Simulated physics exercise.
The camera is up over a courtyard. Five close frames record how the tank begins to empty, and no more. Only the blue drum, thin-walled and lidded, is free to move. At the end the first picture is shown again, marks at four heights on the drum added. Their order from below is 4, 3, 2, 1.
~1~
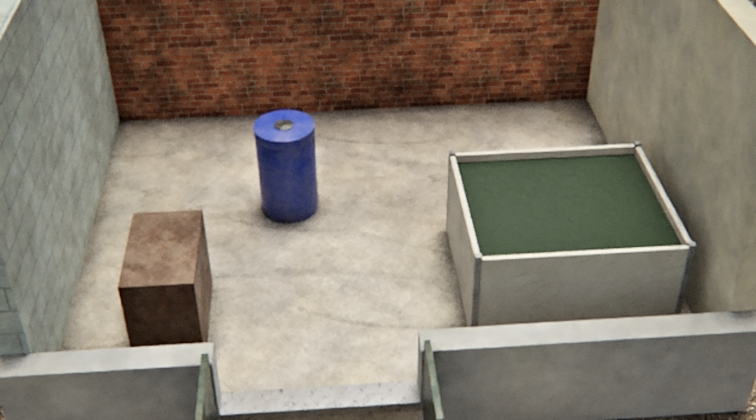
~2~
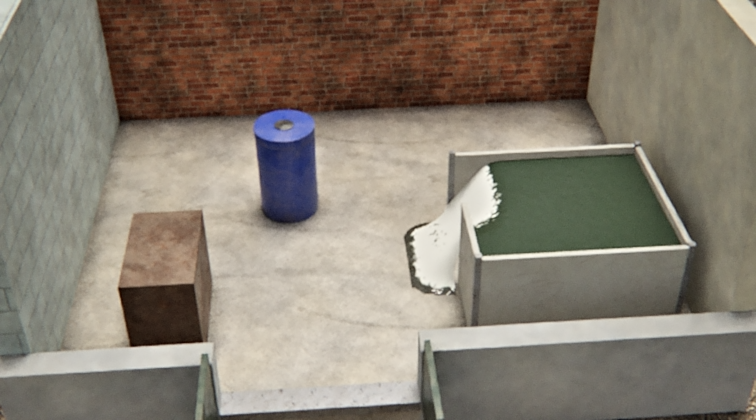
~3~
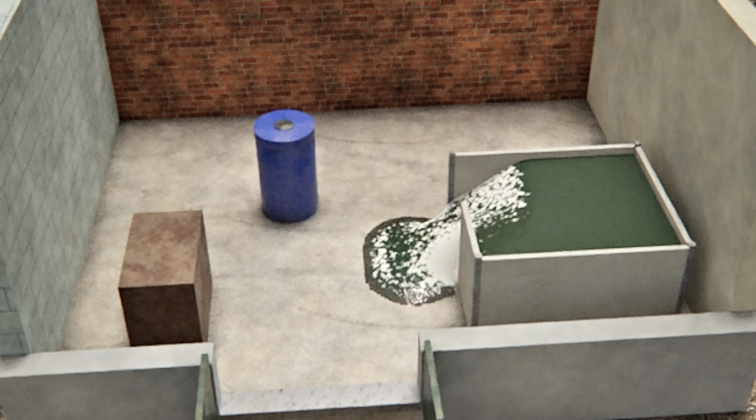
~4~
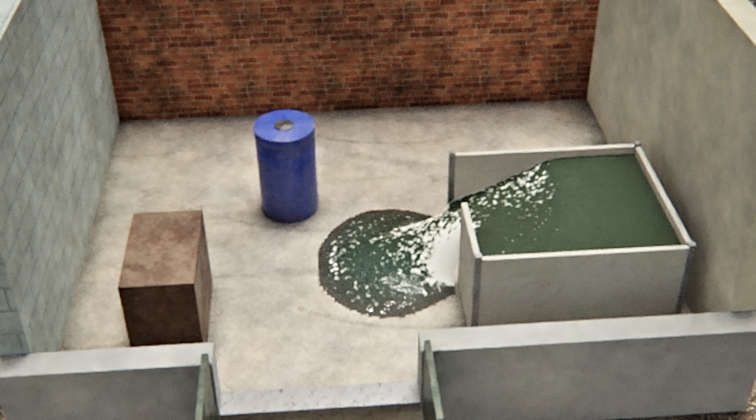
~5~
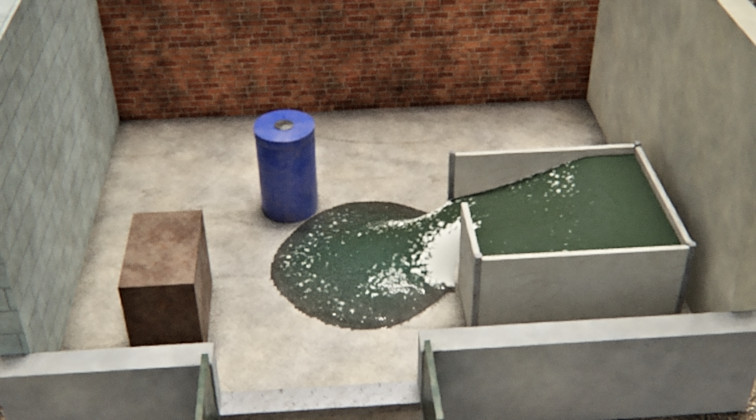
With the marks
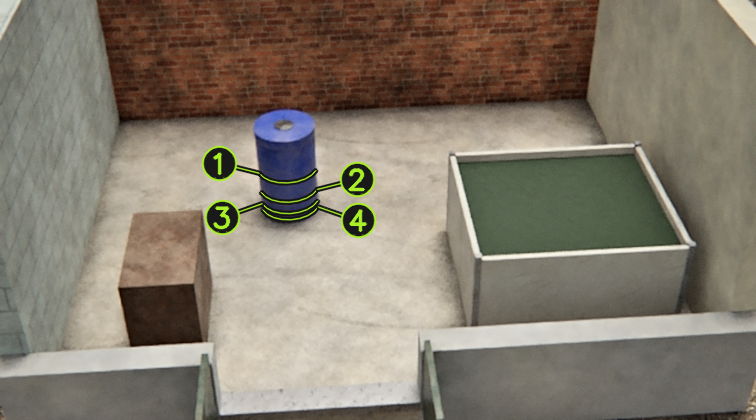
Dark green water poured out through an opening in the left side of a pale tank, foaming white, and spread left across the courtyard floor in a widening pool while the blue drum stayed still.
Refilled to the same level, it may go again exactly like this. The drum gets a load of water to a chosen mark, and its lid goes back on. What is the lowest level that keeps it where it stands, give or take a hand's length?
Take 1.
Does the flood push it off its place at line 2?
Yes, it does.
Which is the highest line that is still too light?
It is 2.
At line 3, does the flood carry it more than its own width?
Yes.
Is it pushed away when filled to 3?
Yes, it does.
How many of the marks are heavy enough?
One.
On the marked copy, 1 at (287, 182); 2 at (289, 202); 3 at (290, 213); 4 at (290, 219); from the bottom up 4, 3, 2, 1.
If 1 is chosen, it does not move.
If 2 is chosen, it is pushed about its own width away.
If 3 is chosen, it is pushed about 3 times its own width away.
If 4 is chosen, it is pushed about 4 times its own width away.
